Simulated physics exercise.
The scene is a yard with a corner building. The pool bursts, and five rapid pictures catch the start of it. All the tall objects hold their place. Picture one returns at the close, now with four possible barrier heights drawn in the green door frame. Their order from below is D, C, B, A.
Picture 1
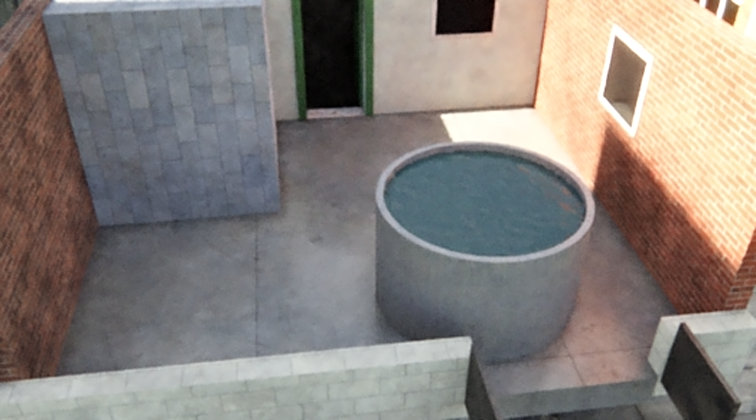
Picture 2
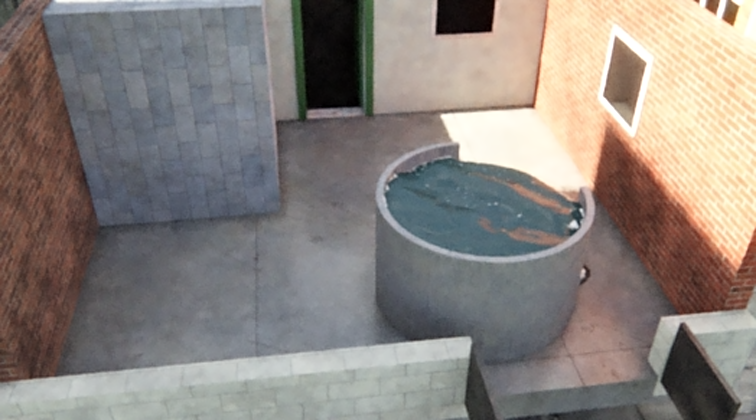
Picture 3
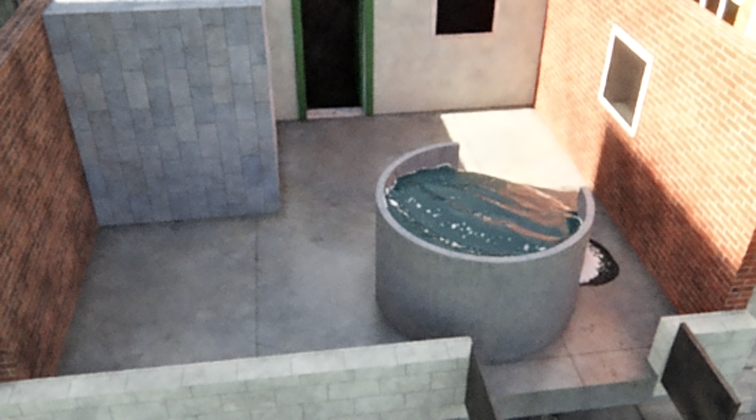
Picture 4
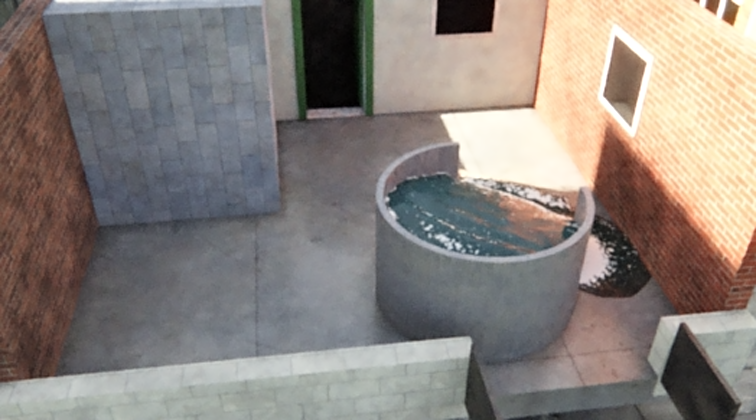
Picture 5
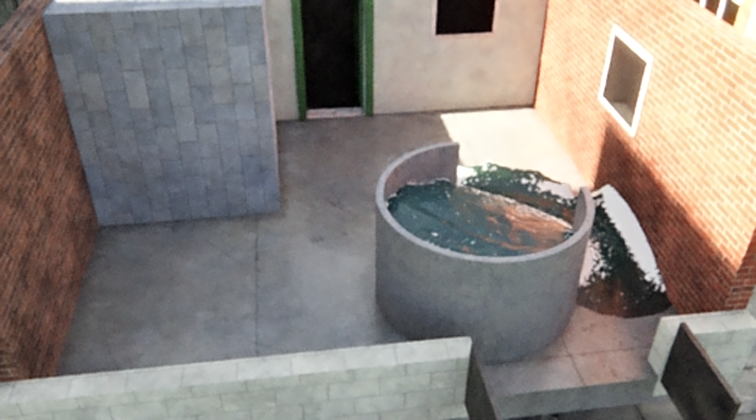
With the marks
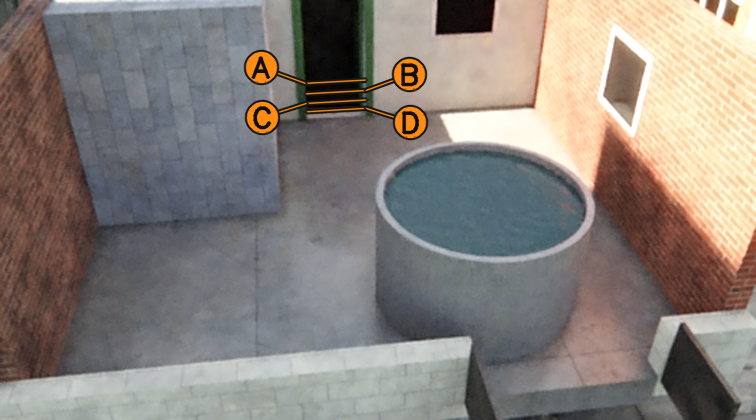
In a walled yard with brick sides and a green-framed doorway, a round grey tank stands full of still water. A section of its back right rim disappears, and water pours out through the gap, its level dropping as a foaming pool spreads across the ground toward the right brick wall.
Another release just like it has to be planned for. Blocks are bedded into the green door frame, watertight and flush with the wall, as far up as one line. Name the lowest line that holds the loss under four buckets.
It is C.
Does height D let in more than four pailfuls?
Yes, that goes wrong.
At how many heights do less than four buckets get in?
Three of the four.
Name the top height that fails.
That would be D.
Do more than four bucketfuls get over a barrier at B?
No, that is safe.
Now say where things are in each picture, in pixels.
The first frame shows water in the pool at rest, its middle at (483, 201); foot of the green doorway at (336, 117); open gate at (568, 323).
The second frame shows front seen at (575, 262), 2 % of the ground wet.
The third frame shows front seen at (605, 267), 6 % of the ground wet.
The fourth frame shows front seen at (645, 264), 11 % of the ground wet.
The fifth frame shows front seen at (655, 293), 16 % of the ground wet.
On the marked copy, A at (335, 81); B at (336, 92); C at (336, 101); D at (336, 110); from the bottom up D, C, B, A.
If A is chosen, nothing gets over.
If B is chosen, nothing gets over.
If C is chosen, a splash gets over, under a bucket.
If D is chosen, about 9 bucketfuls get in.
